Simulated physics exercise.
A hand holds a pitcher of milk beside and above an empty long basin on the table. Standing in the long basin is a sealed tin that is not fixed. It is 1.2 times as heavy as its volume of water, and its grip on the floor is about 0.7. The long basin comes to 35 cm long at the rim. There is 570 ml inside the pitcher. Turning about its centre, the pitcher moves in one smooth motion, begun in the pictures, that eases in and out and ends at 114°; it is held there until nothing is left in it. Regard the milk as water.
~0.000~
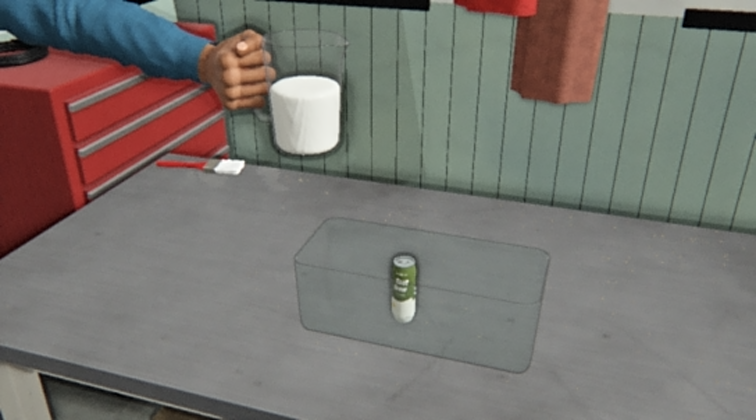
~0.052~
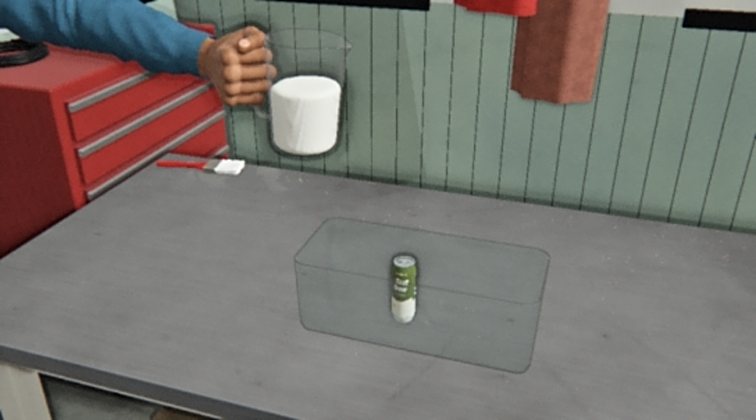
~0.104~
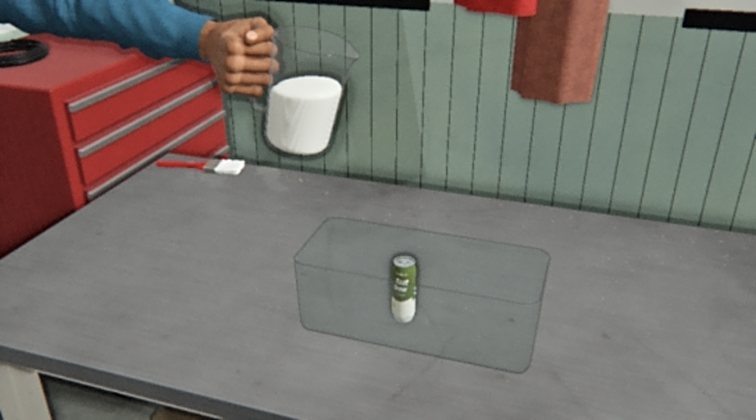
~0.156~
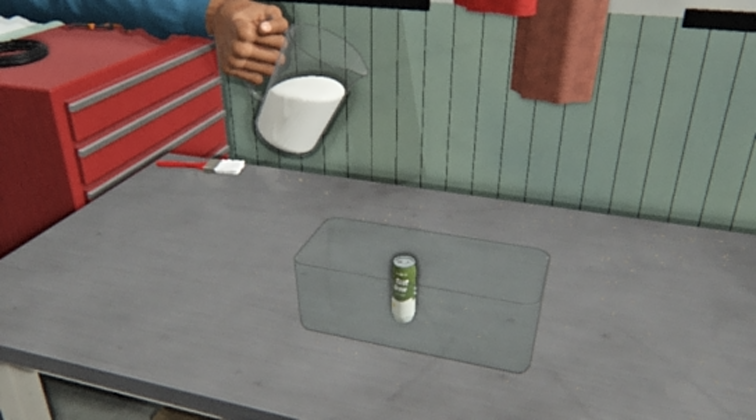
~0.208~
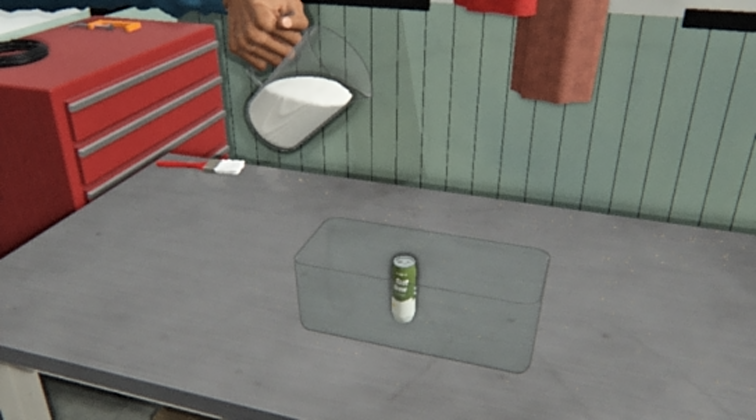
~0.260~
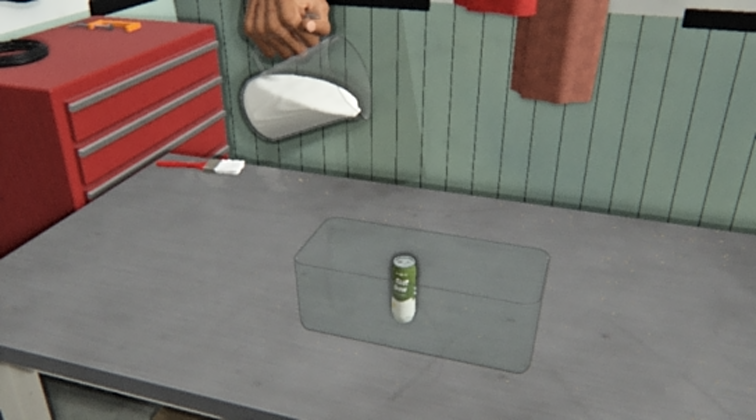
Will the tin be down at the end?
Bet it holds up.
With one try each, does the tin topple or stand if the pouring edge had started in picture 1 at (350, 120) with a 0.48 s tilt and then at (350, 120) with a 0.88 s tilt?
Try 1: Tipped over; try 2: Tipped over.
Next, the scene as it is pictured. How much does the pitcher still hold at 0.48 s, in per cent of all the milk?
Close to 58 percent of the liquid remains at that time.
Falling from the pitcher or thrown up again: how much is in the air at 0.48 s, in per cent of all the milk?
Around 38 percent.
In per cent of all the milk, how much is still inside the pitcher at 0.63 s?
Around 12 percent of it.
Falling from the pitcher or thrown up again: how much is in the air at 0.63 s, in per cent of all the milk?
About 32 percent.
After 0.48 s the tilt is 114° and 57 per cent is still to pour; the tin stands where it began.
After 0.63 s the tilt is 114° and 12 per cent is still to pour; the tin stands where it began.
After 0.80 s the tilt is 114° and 1 per cent is still to pour; the tin stands where it began.
After 0.98 s the tilt is 114° and 0 per cent is still to pour; the tin stands where it began.
In the end the tin stands where it began.
